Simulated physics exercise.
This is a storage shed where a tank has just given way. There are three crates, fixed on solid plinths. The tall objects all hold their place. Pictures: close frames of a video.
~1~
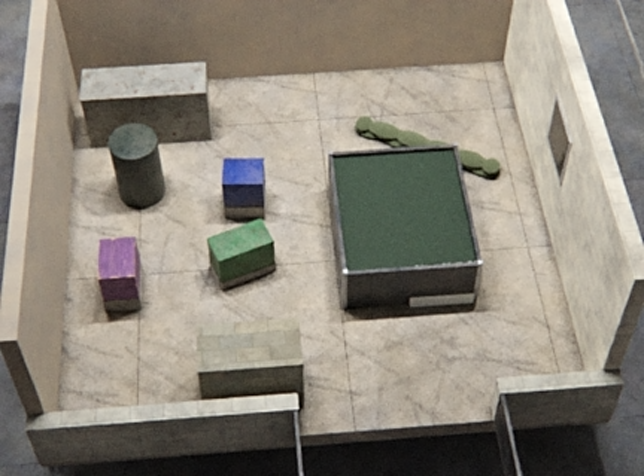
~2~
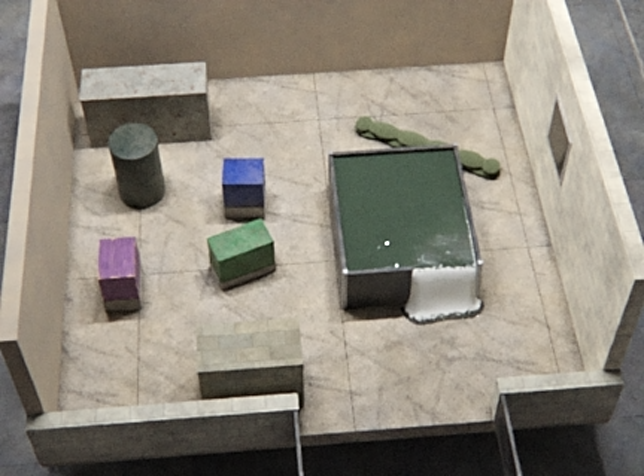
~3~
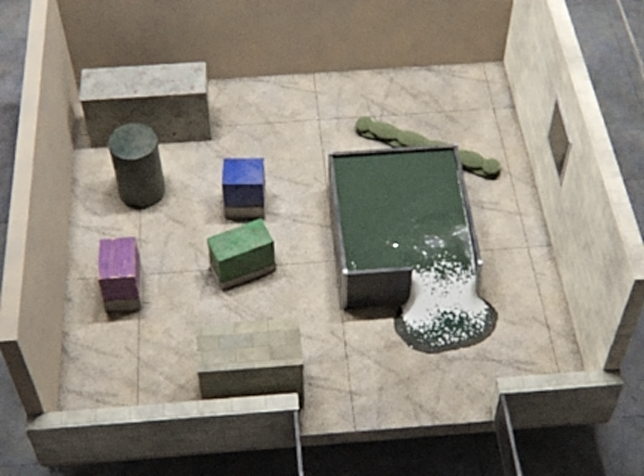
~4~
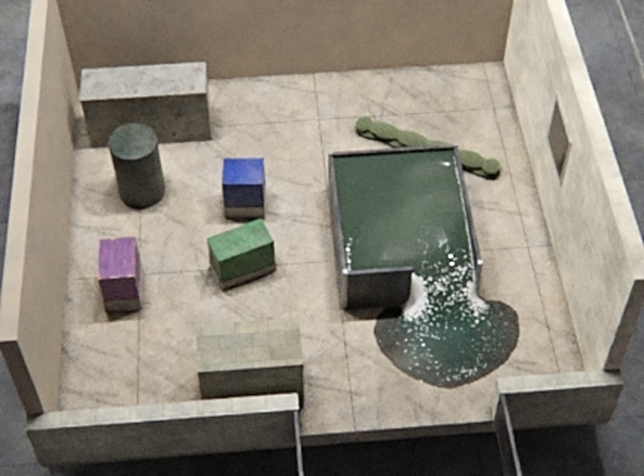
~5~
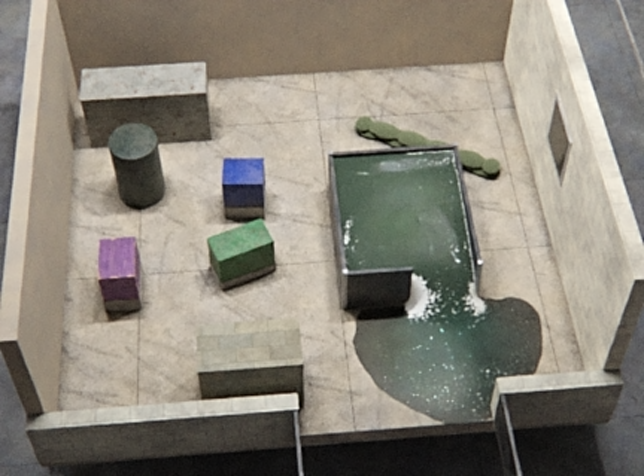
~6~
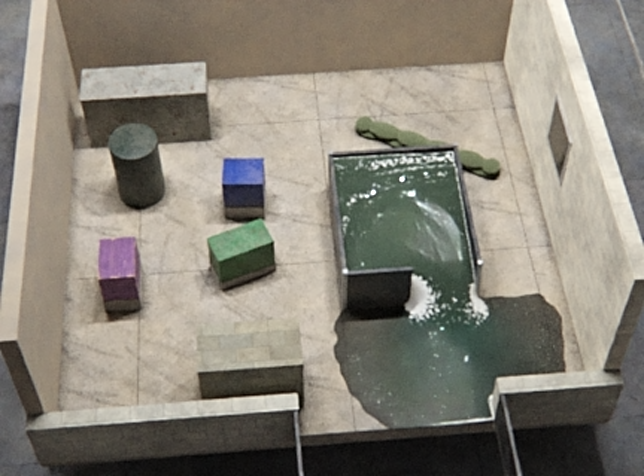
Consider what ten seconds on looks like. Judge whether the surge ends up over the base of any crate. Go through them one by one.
Outcome: I expect the green crate to never get touched. I expect the blue crate to never get touched. I expect the purple crate to never get touched.
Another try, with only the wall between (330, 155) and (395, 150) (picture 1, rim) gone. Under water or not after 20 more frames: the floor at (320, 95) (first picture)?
I'd say it's soaked there.
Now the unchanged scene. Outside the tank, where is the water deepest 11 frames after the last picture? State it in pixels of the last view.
That spot is close to (509, 403).
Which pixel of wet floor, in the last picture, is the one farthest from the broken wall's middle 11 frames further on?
The wet edge reaches furthest near (292, 420).
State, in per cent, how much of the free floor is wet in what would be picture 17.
The answer is around 15 per cent.
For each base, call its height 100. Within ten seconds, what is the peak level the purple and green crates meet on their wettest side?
Some 0 and 0 % respectively.
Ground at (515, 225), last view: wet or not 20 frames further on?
That point would be inundated.
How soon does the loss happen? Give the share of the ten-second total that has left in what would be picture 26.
I get 50 percent.
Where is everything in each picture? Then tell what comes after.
In the first picture, still water in the tank at (402, 210).
In the second picture, the front is at (477, 309), out from the gap at (442, 286).
In the third picture, water pours out at (442, 288) and has run to (427, 348).
In the fourth picture, the front is at (441, 382), out from the gap at (442, 289).
In the fifth picture, water pours out at (442, 289) and has run to a hidden place.
In the sixth picture, water pours out at (442, 289) and has run to a hidden place.
A moment on, water covers 15 % of the floor; the green crate not reached, the blue crate not reached, the purple crate not reached.
Next, water covers 15 % of the floor; the green crate not reached, the blue crate not reached, the purple crate not reached.
Then, water covers 25 % of the floor; the green crate not reached, the blue crate not reached, the purple crate not reached.
Later, water covers 40 % of the floor; the green crate not reached, the blue crate water round its plinth, the purple crate not reached.
In the end, water covers 55 % of the floor; the green crate stayed above the water, the blue crate stayed above the water, the purple crate stayed above the water.
